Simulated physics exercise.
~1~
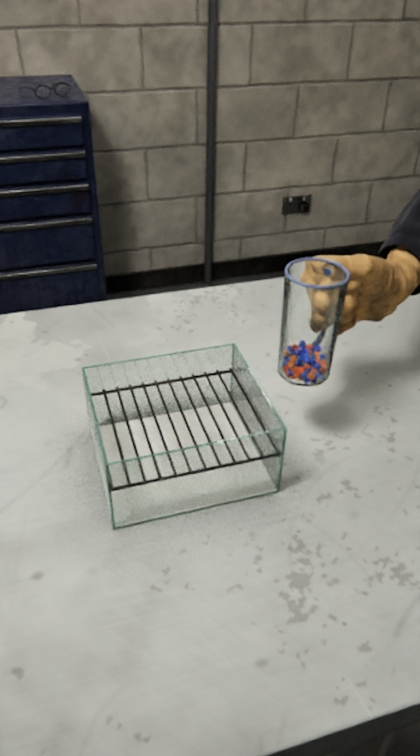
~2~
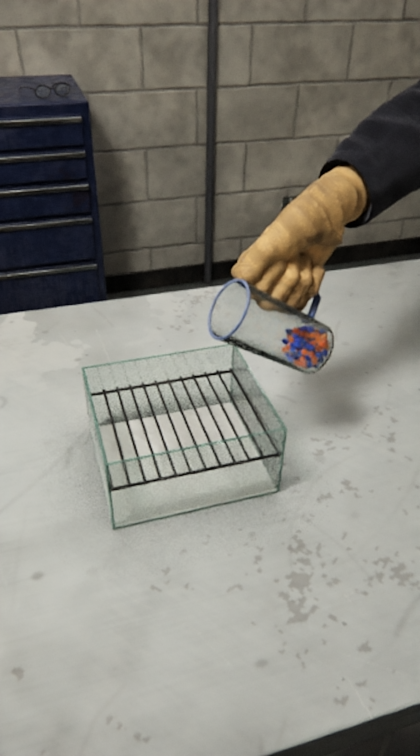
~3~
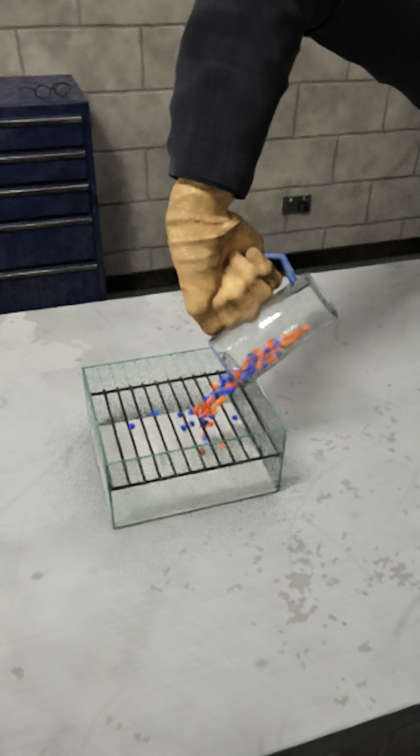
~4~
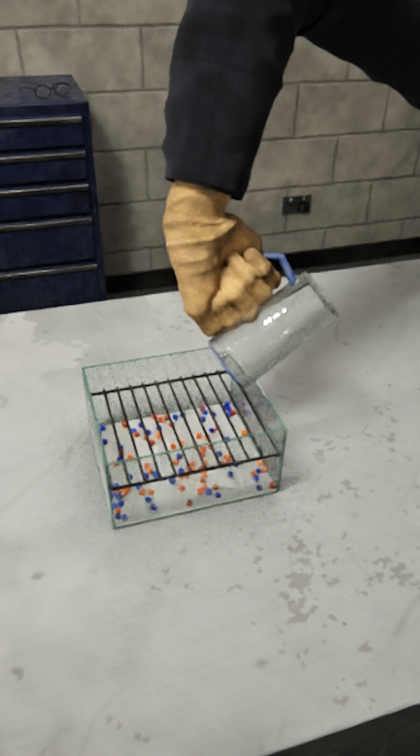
A gloved hand tipped a clear cup of small orange and blue pieces over a wire rack set in a glass box, and they tumbled out, slipped between the wires and ended up scattered underneath, leaving the cup empty.
